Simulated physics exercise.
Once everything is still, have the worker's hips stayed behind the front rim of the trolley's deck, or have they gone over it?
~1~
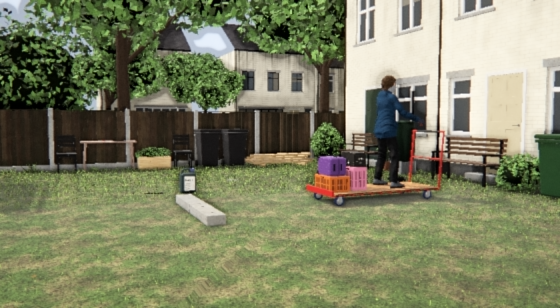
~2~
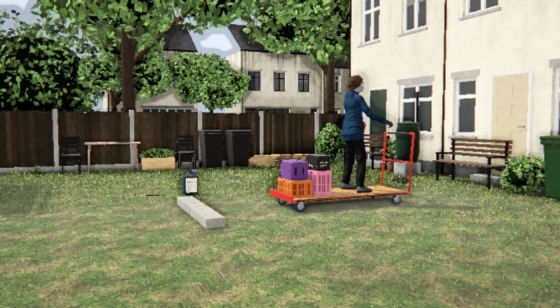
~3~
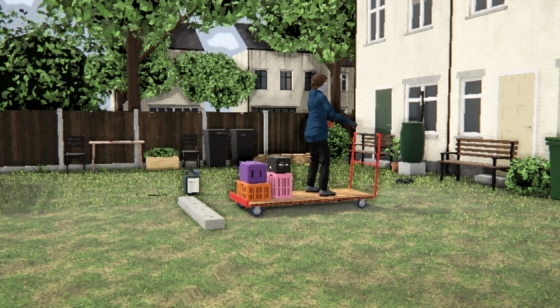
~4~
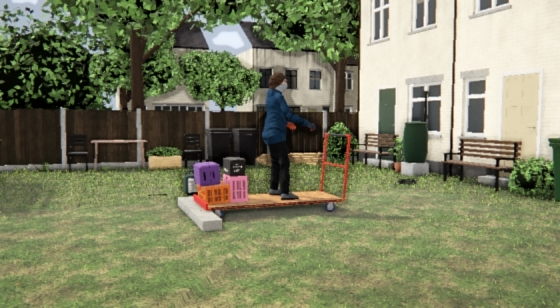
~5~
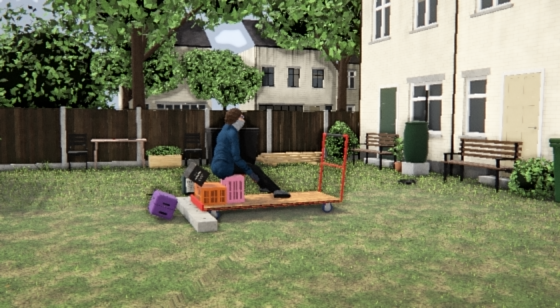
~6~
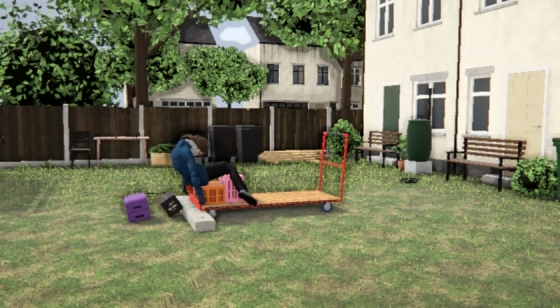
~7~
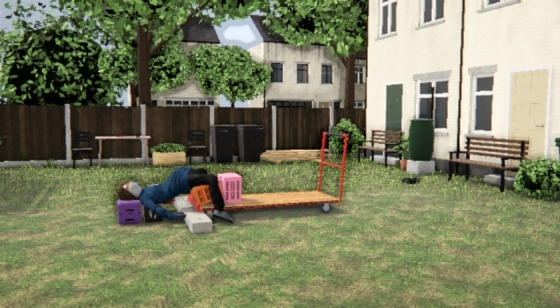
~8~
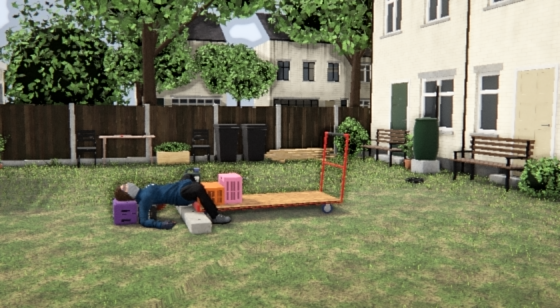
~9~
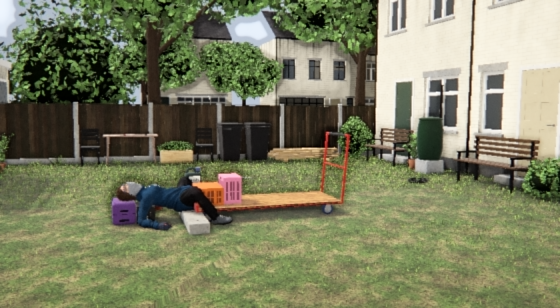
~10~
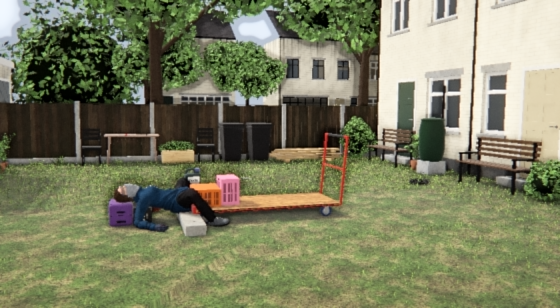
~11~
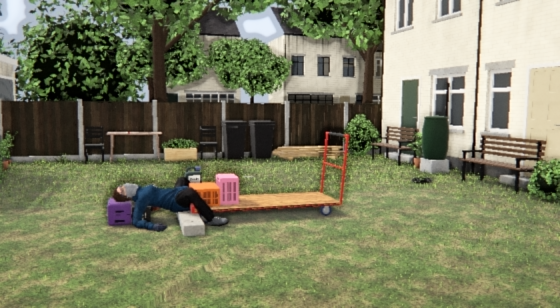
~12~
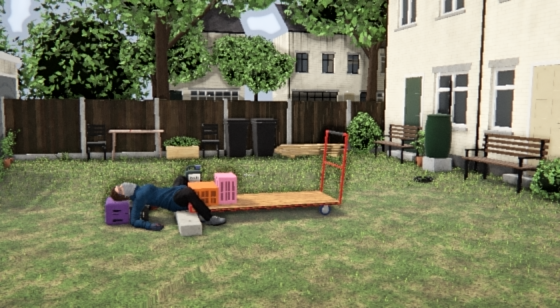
The worker's hips went over the front rim. The worker ended up lying back off the front of the trolley, with head and shoulders down by the purple box.
